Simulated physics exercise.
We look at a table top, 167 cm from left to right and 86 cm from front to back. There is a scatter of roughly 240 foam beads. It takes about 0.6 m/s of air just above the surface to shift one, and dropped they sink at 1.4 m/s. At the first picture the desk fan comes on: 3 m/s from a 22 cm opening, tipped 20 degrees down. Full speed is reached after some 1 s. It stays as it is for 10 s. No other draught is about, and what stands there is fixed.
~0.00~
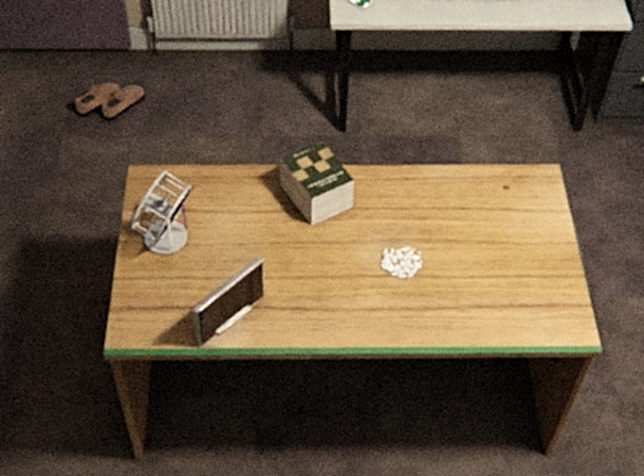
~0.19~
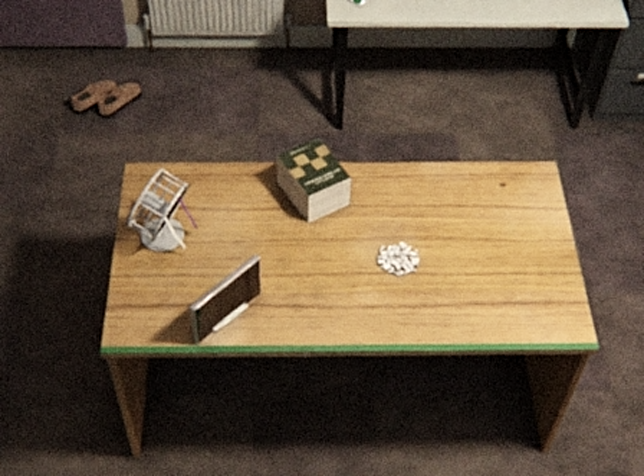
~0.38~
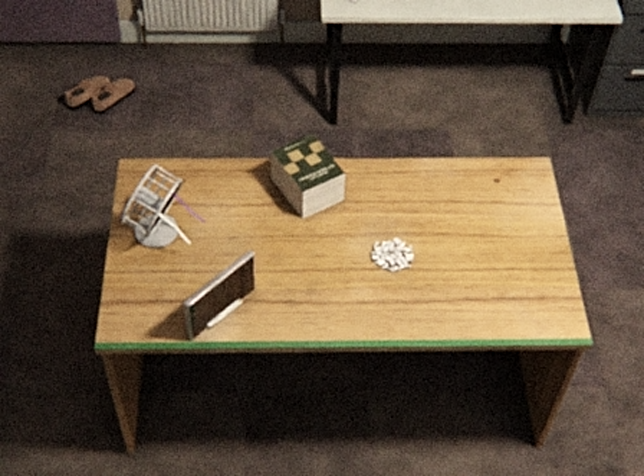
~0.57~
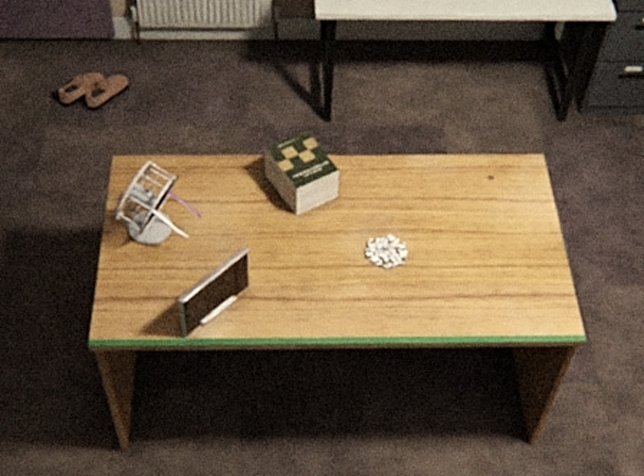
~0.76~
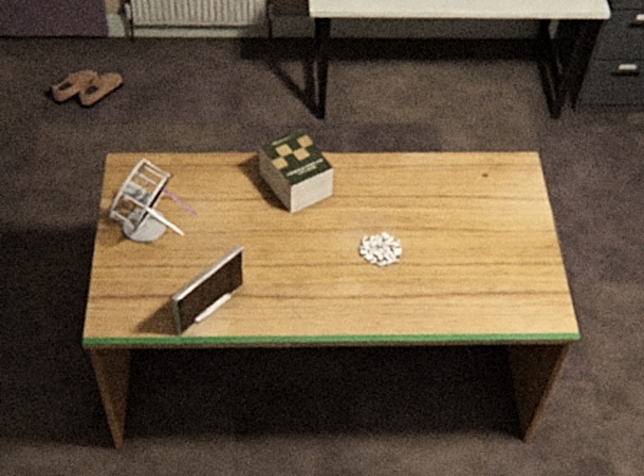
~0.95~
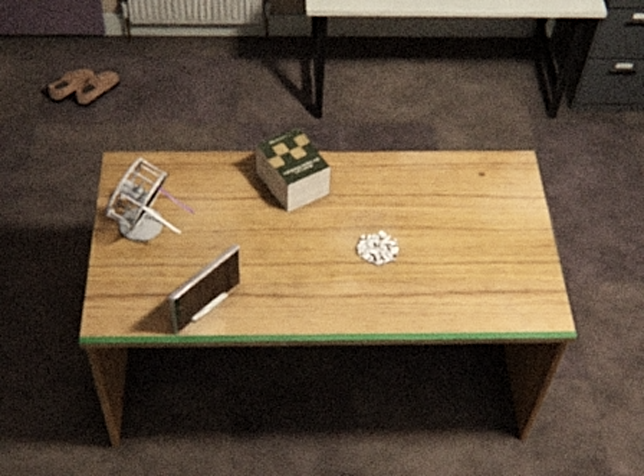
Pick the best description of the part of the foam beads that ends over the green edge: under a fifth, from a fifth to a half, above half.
By then less than a fifth are over the green edge.
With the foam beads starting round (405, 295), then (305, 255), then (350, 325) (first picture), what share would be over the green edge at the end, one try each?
In that order: 40 %, 1 %, 70 %.
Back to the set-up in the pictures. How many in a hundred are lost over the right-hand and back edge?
About 100 % right-hand, 0 % back.
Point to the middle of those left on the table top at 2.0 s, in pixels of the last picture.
Near (512, 193).
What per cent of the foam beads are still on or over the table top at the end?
Some 0 per cent.
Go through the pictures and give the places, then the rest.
In the first picture, the middle of the foam beads is near (401, 264), none has stirred yet and the mouth of the desk fan is at (161, 207).
In the second picture, the middle of the foam beads is near (398, 261), none has stirred yet and the green edge is centred on (352, 351).
In the third picture, the middle of the foam beads is near (392, 257), none has stirred yet, the top of a book is at (308, 162) and the top of a laptop is at (220, 277).
In the fourth picture, the middle of the foam beads is near (386, 254) and none has stirred yet.
In the fifth picture, the middle of the foam beads is near (380, 252) and none has stirred yet.
In the sixth picture, the middle of the foam beads is near (377, 251) and none has stirred yet.
After 2.0 s the count stands so, 0 % are over the green edge; the middle of those still in play is near (512, 193).
After 3.2 s the count stands so, 0 % are over the green edge.
After 5.5 s the count stands so, 0 % are over the green edge.
After 10.0 s, at the end, 0 % are over the green edge.
